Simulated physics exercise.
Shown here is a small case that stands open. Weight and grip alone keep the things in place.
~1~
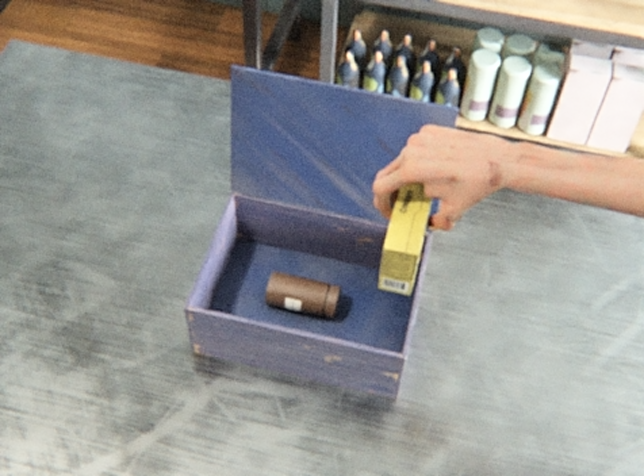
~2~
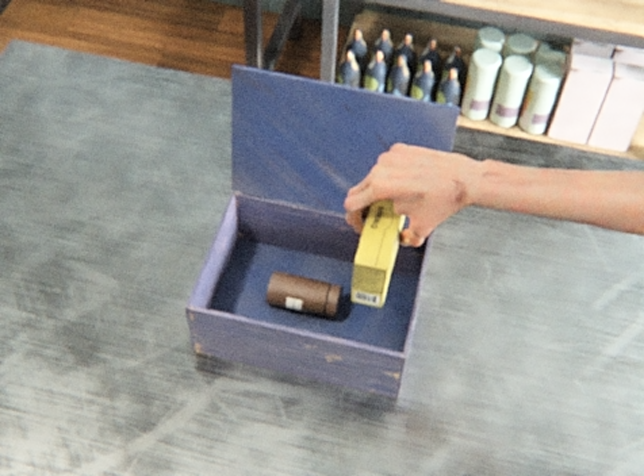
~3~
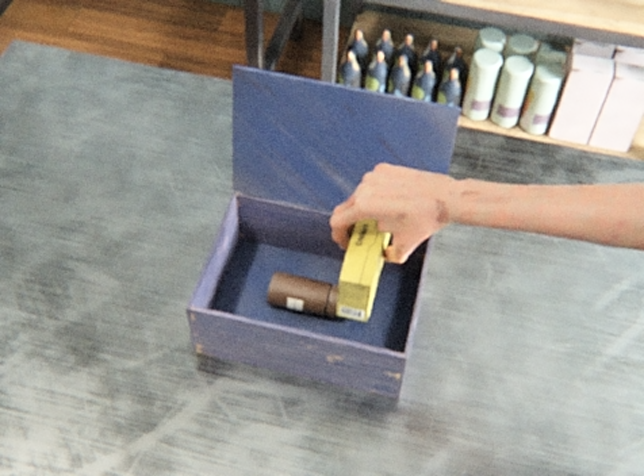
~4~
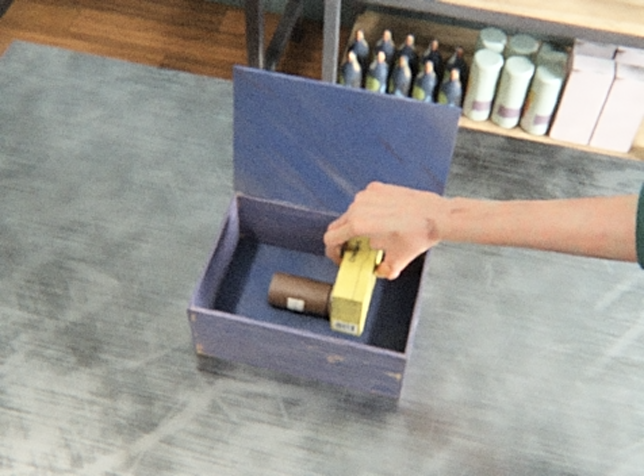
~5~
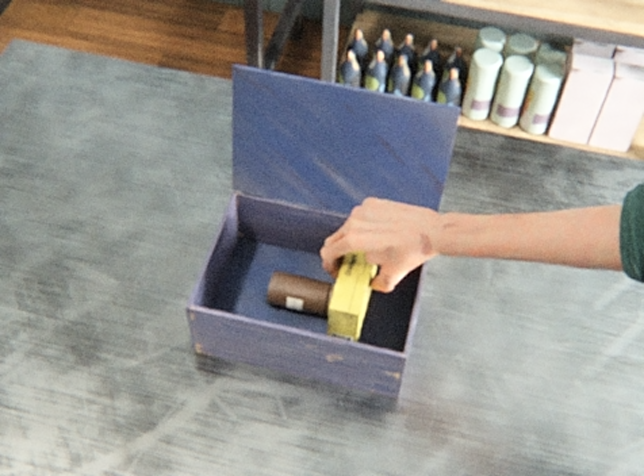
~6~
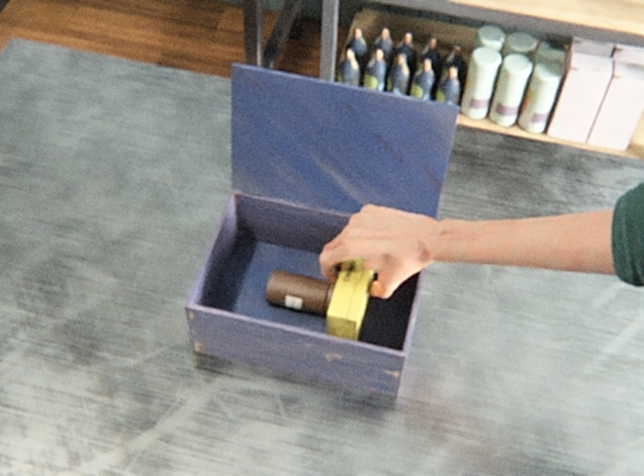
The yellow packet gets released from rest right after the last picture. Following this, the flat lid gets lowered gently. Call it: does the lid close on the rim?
My call is that it closes.
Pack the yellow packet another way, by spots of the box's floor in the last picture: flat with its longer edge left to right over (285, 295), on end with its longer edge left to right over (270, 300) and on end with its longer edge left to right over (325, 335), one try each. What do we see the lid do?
So: First shut tight, second open, third open.
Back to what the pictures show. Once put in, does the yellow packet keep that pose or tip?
In the end, the yellow packet keeps its orientation.
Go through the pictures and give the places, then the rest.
In the first picture, coming down; yellow packet (409, 225); brown shaker (304, 295).
In the second picture, coming down; yellow packet (381, 239); brown shaker (305, 295).
In the third picture, coming down; yellow packet (366, 256); brown shaker (306, 295).
In the fourth picture, coming down; yellow packet (359, 271); brown shaker (306, 295).
In the fifth picture, coming down; yellow packet (355, 284); brown shaker (305, 295).
In the sixth picture, put in, still held; yellow packet (354, 290); brown shaker (304, 293).
Then, 1.00 s past the last view, lid starting down; yellow packet displaced a little near (352, 310).
Then, 1.70 s past the last view, lid 53° above the rim; yellow packet displaced a little near (352, 310).
Then, 2.20 s past the last view, lid 13° above the rim; yellow packet displaced a little near (352, 310).
Finally, lid shut; moved from the start, yellow packet; brown shaker still in place. Final places as the last picture's camera would see them, yellow packet near (352, 310).
